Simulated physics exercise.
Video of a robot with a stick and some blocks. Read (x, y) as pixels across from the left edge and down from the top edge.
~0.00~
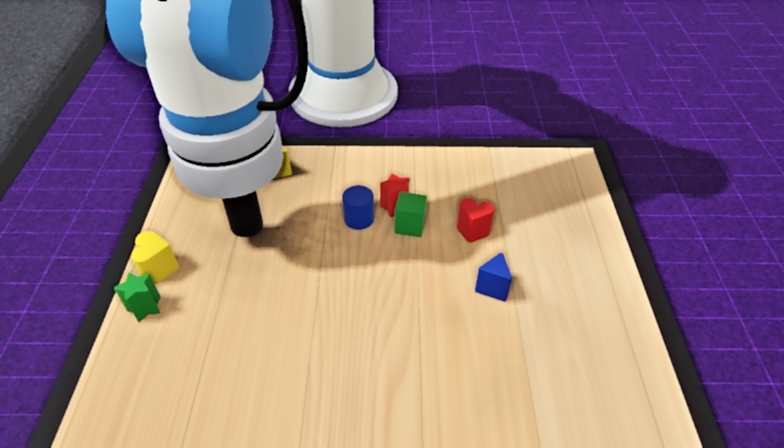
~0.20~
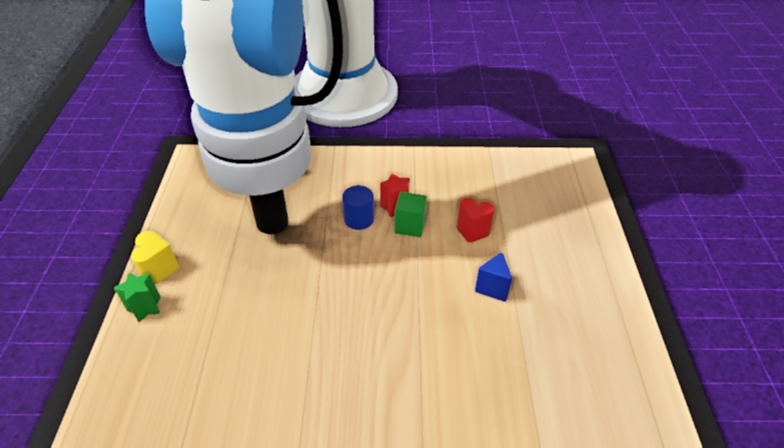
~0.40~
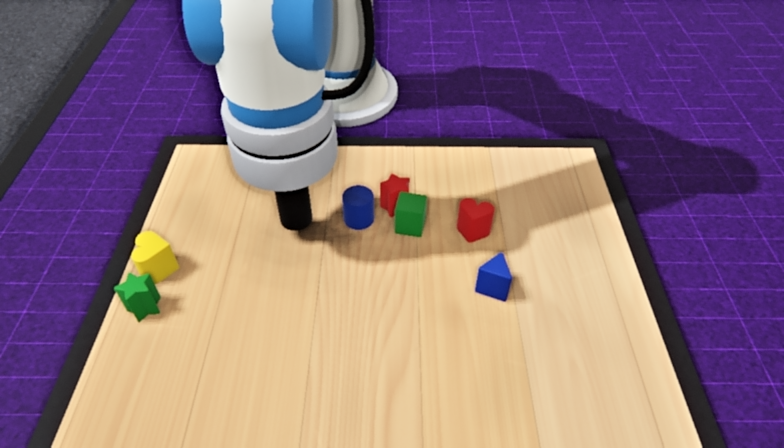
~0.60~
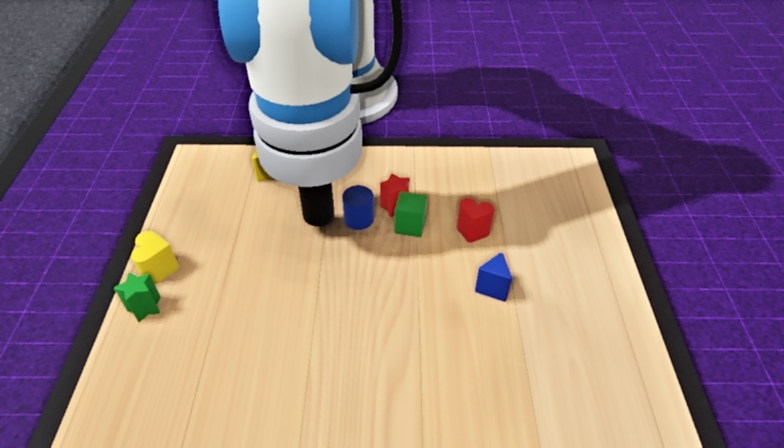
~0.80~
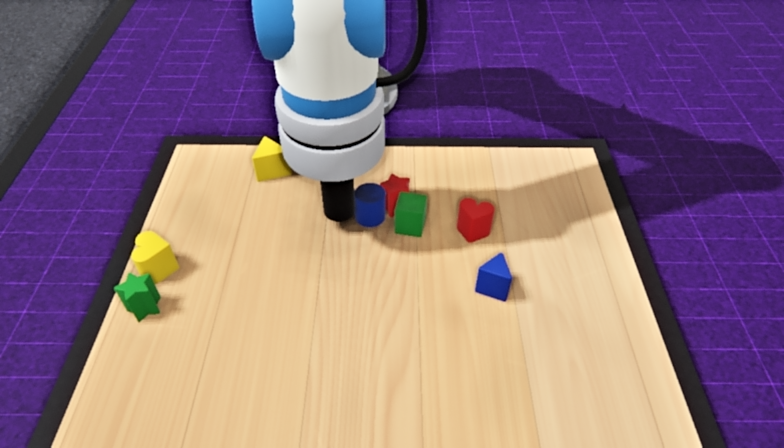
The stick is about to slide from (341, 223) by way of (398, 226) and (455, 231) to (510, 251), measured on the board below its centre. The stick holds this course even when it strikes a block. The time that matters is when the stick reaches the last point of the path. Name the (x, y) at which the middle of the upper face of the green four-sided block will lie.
So, by the moment the path ends, you'll find the top centre of the green four-sided block at (548, 224).
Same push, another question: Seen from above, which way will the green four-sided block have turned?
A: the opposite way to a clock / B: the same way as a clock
My answer is option B.
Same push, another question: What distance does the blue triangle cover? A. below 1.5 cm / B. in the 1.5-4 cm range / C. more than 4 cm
A (below 1.5 cm)
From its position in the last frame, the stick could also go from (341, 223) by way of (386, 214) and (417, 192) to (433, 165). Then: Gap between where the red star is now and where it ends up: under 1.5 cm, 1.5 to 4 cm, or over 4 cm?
It shifts over 4 cm.
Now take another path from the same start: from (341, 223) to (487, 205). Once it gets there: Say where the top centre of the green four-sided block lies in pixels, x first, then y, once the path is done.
It is going to be at (459, 206).
On the path given first. One third of the way, stick at (398, 214); blue cylinder at (418, 185); red star at (422, 167), turned 50° anticlockwise; green four-sided block at (433, 204), turned 55° clockwise.
Two thirds of the way, stick at (457, 219); blue cylinder at (440, 182); red star at (424, 165), turned 70° anticlockwise; green four-sided block at (490, 210), turned 75° clockwise; red heart-shaped block at (519, 214), turned 25° clockwise.
At the end, stick at (513, 238); blue cylinder at (440, 182); red star at (424, 165), turned 70° anticlockwise; green four-sided block at (548, 224), turned 60° clockwise; red heart-shaped block at (576, 221); blue triangle still.
